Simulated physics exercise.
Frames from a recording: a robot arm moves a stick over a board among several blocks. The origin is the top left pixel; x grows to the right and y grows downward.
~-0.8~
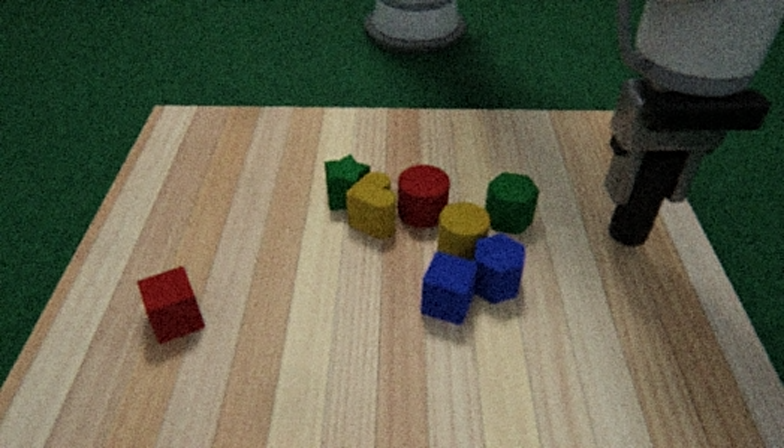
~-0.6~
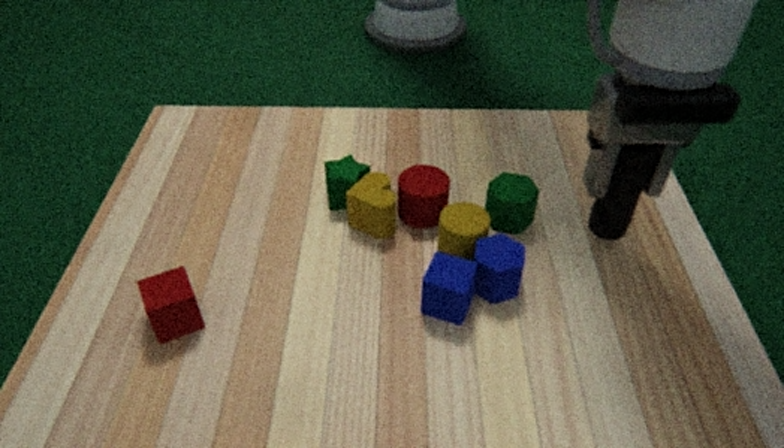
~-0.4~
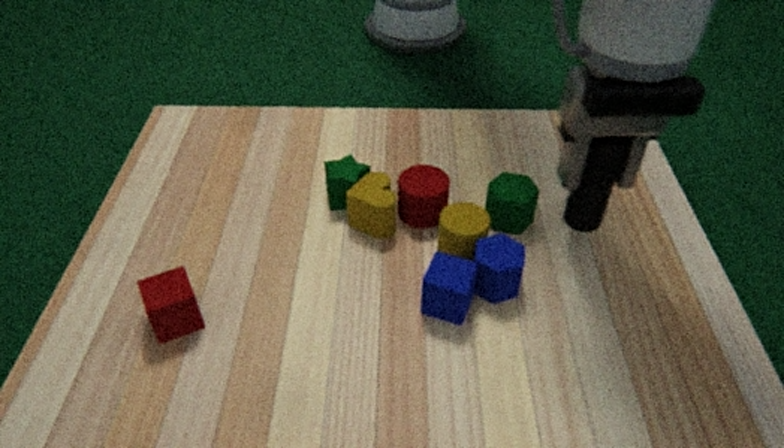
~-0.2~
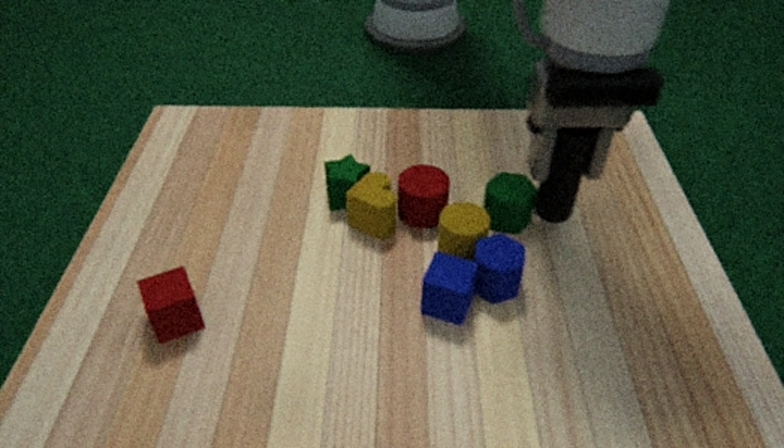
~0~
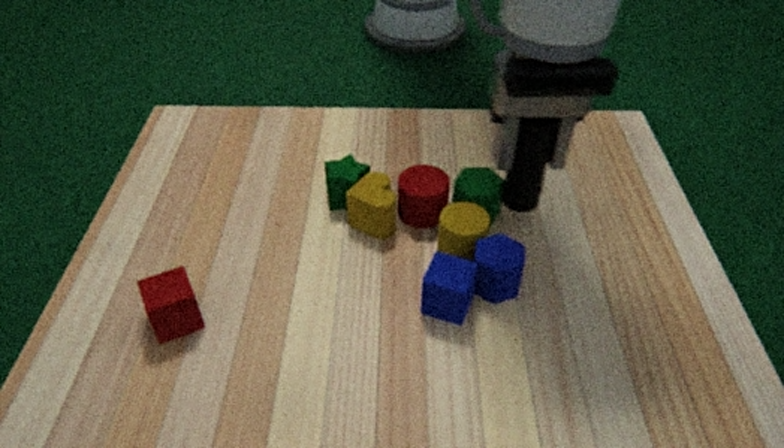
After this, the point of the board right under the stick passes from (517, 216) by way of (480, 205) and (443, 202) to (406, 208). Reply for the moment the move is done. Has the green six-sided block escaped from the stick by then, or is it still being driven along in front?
By the time the path ends, the green six-sided block is still sitting right in front of the stick.
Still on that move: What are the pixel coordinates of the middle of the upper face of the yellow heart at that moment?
My best guess is (282, 212).
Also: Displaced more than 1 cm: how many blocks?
Three or more blocks move.
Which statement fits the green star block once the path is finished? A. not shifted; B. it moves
B.
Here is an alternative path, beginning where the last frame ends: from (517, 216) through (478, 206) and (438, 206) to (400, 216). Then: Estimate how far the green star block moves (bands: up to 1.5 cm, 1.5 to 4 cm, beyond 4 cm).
It goes a little way, 1.5 to 4 cm.
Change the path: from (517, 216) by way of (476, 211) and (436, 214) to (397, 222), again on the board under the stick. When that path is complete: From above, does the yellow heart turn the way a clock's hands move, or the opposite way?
Its spin: Anticlockwise.
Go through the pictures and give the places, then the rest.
Tip of the stick (627, 235), middles of tops, green star block (345, 168), yellow heart (374, 189), red cylinder (424, 180), green six-sided block (514, 187), in the first picture.
Stick (607, 228), nothing pushed, in the second picture.
Stick (582, 221), nothing pushed, in the third picture.
Stick (553, 212), nothing pushed, in the fourth picture.
Stick (520, 202), green star block (345, 168), yellow heart (374, 189), red cylinder (424, 180), green six-sided block (479, 180), in the fifth picture.
On the path given first. One third of the way, stick (482, 190); green star block (338, 167), turned 25° clockwise; yellow heart (355, 191); red cylinder (397, 183); green six-sided block (445, 177), turned 40° anticlockwise.
Two thirds of the way, stick (444, 188); green star block (326, 165), turned 70° clockwise; yellow heart (319, 201), turned 20° anticlockwise; red cylinder (360, 186); green six-sided block (406, 176), turned 50° anticlockwise.
At the end, stick (406, 194); green star block (313, 164), turned 120° clockwise; yellow heart (282, 212), turned 30° anticlockwise; red cylinder (319, 192); green six-sided block (366, 180), turned 40° anticlockwise.
